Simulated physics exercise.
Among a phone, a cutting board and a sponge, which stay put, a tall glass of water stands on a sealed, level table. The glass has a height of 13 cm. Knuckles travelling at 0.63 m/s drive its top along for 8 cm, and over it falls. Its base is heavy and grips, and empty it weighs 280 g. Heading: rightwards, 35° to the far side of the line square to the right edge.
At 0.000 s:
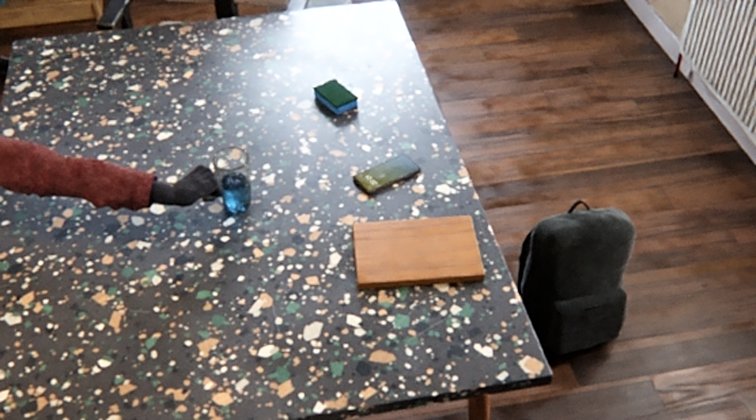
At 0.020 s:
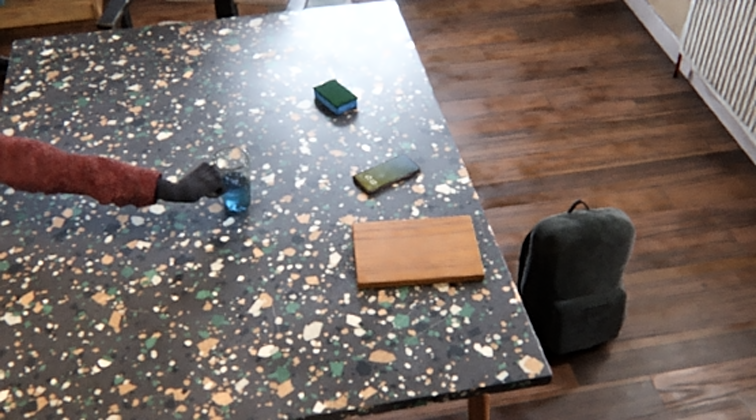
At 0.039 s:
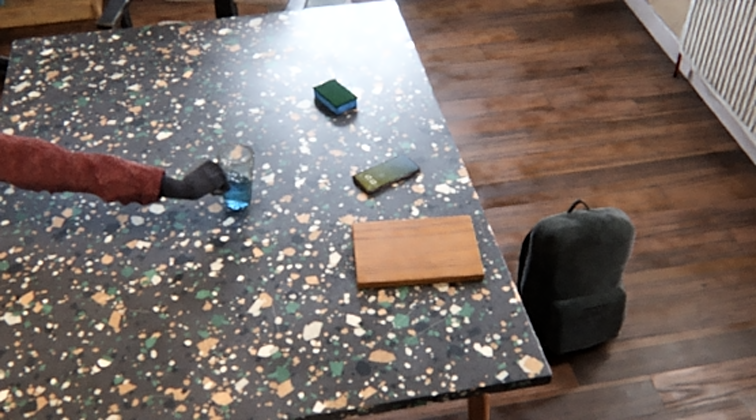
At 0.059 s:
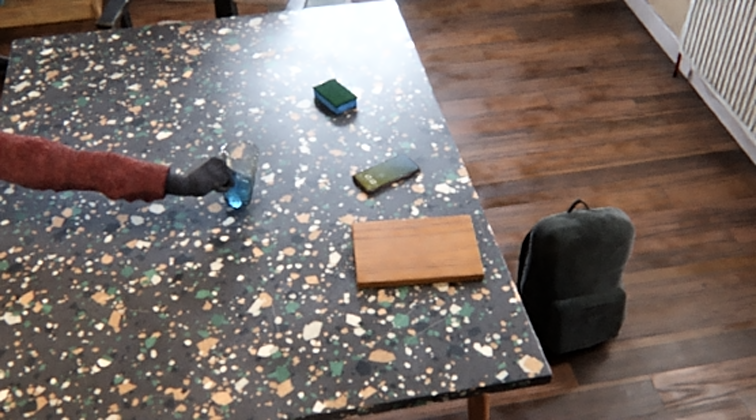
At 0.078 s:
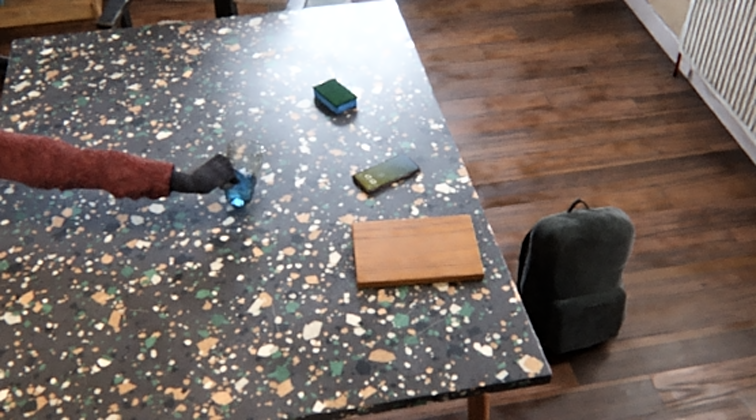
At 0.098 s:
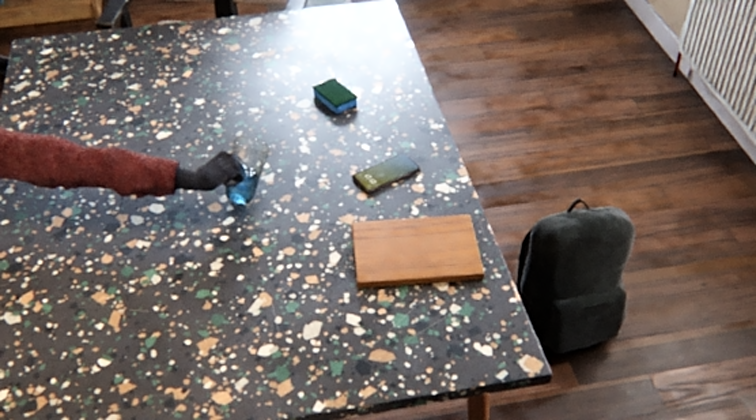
Gloved hand in a red sleeve pushing a glass of blue liquid rightward, tilting it on a speckled table.
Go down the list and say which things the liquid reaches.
Phone: Reached; cutting board: Not reached; sponge: Reached.
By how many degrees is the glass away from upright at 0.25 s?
Roughly 86 degrees.
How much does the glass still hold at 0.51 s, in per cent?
I'd say some 28 in a hundred.
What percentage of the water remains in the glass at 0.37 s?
I'd estimate near 56 %.
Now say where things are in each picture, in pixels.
In the first picture, it leans 0°; the fist is at (207, 180); the water meets the walls at (220, 182) and (249, 179); the phone is at (387, 172); the cutting board is at (417, 248); the sponge is at (336, 92).
In the second picture, it leans 0°; the fist is at (212, 177); the water meets the walls at (220, 182) and (248, 178).
In the third picture, it leans 6°; the fist is at (216, 174); the water meets the walls at (221, 177) and (249, 178).
In the fourth picture, it leans 13°; the fist is at (220, 171); the water meets the walls at (225, 170) and (252, 177).
In the fifth picture, it leans 19°; the fist is at (225, 169); the water meets the walls at (230, 167) and (256, 176).
In the sixth picture, it leans 26°; the fist is at (229, 166); the water meets the walls at (233, 173) and (258, 175).
Then, 0.25 s in, the tilt is 86° and 100 per cent is in the glass, 0 has run off the table; wet so far, nothing.
Then, 0.37 s in, the tilt is 86° and 57 per cent is in the glass, 0 has run off the table; wet so far, nothing.
Then, 0.51 s in, the tilt is 86° and 29 per cent is in the glass, 0 has run off the table; wet so far, sponge.
Then, 0.75 s in, the tilt is 86° and 16 per cent is in the glass, 4 has run off the table; wet so far, sponge.
Finally, 8 per cent is in the glass, 27 has run off the table; wet so far, phone, sponge.
